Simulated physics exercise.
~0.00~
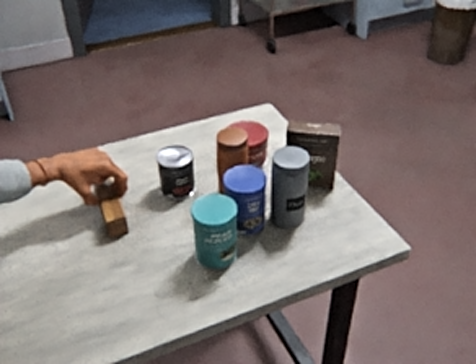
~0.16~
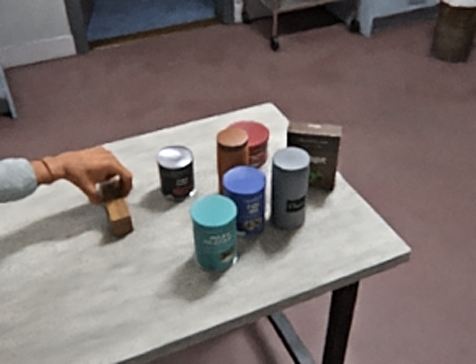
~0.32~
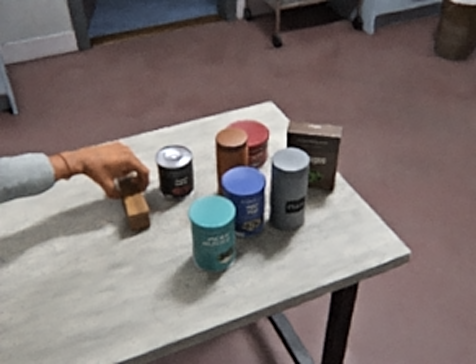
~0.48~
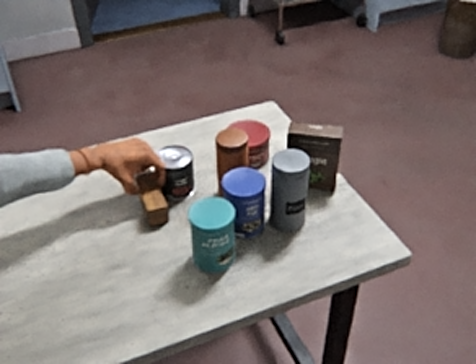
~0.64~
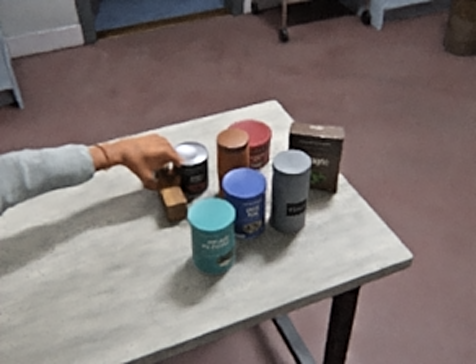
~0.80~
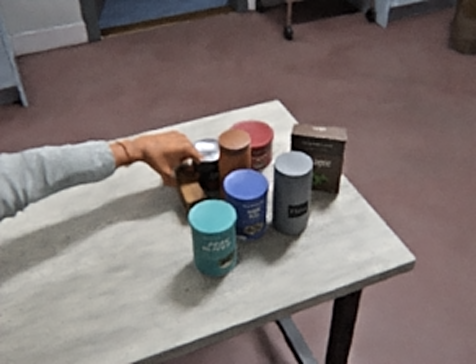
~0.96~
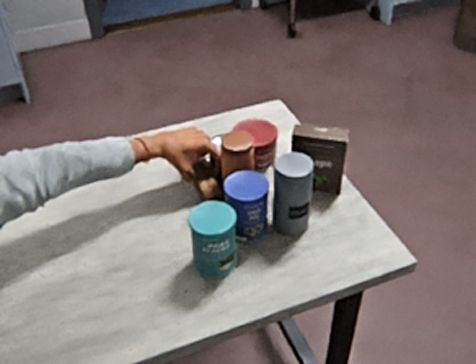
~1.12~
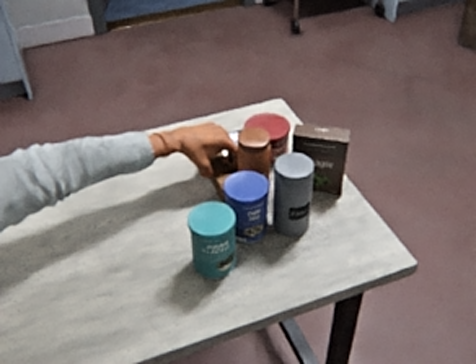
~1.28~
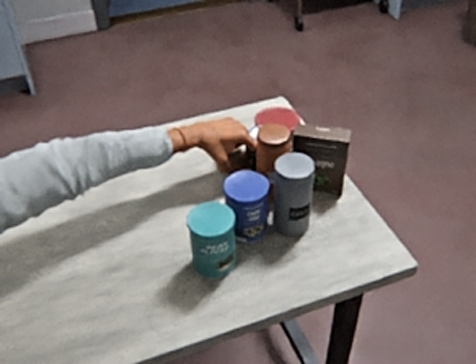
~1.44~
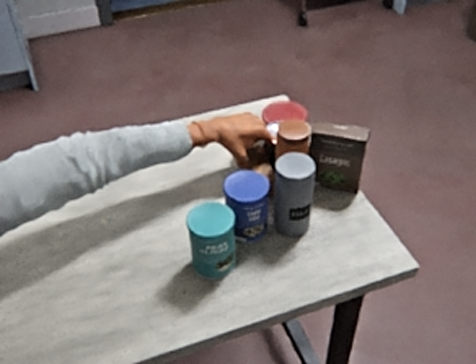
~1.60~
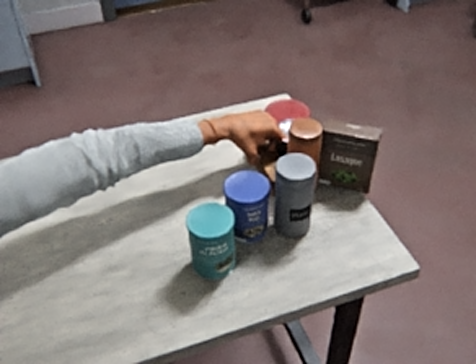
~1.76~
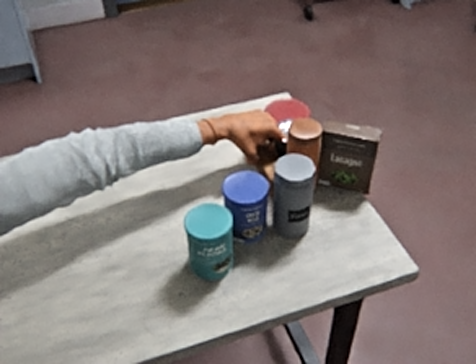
On a pale tabletop, a hand pushes a wooden block rightward, shifting a black tin, orange jar, red tub and brown packet, all still upright.
